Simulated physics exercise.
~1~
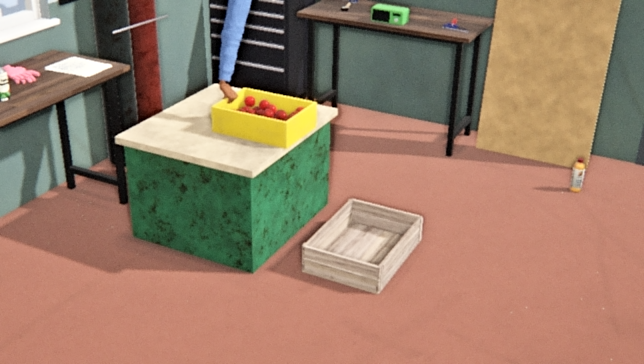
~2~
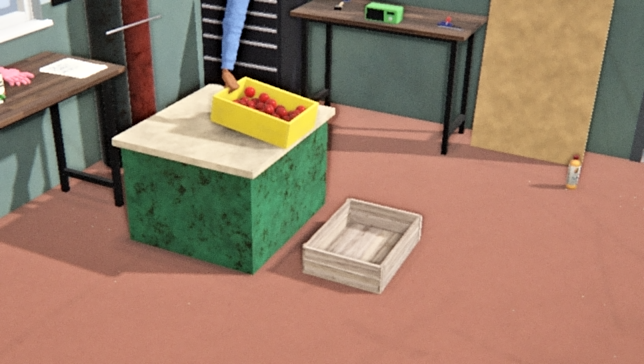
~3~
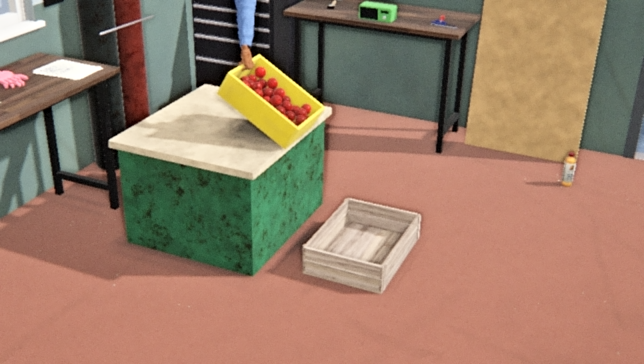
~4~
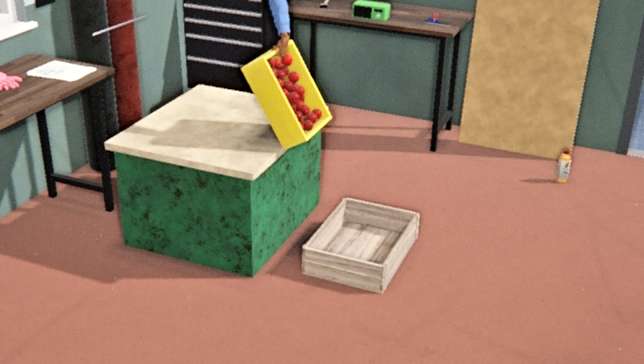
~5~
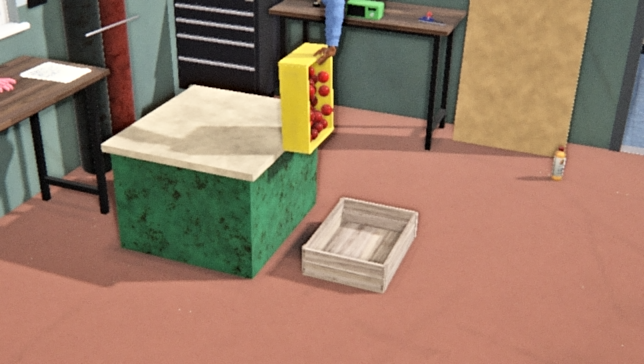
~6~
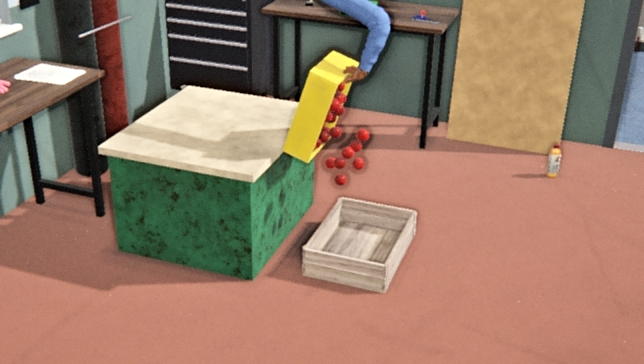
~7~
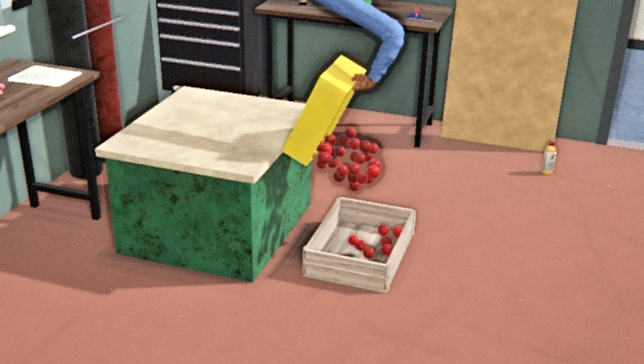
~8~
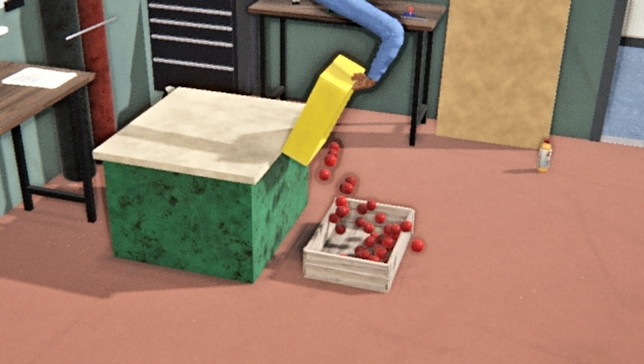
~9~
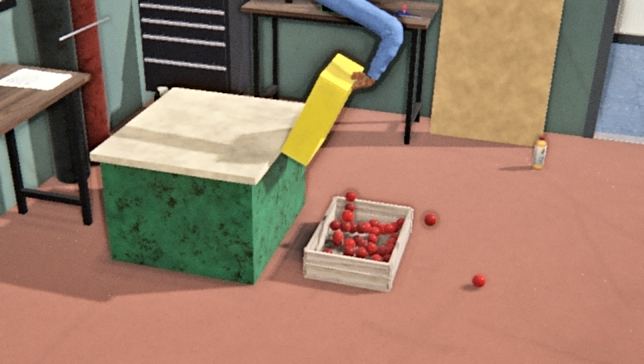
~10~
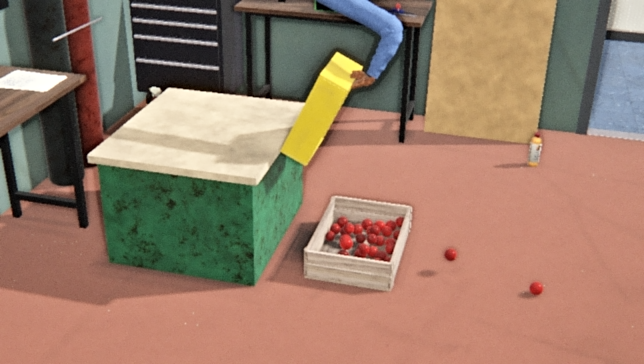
A blue-sleeved arm grips a yellow box of red apples on a pale-topped green bench in a workshop, seen from above as the view drifts slightly sideways. An empty wooden tote sits on the reddish floor to the right of the bench, with dark tables and a tan board behind. The arm tips the box rightward over the bench's edge until it stands on end, then tilts it further. Apples tumble out in a stream, most dropping into the tote. Two roll away across the floor to the right, while the rest settle inside and the emptied box stays tilted.
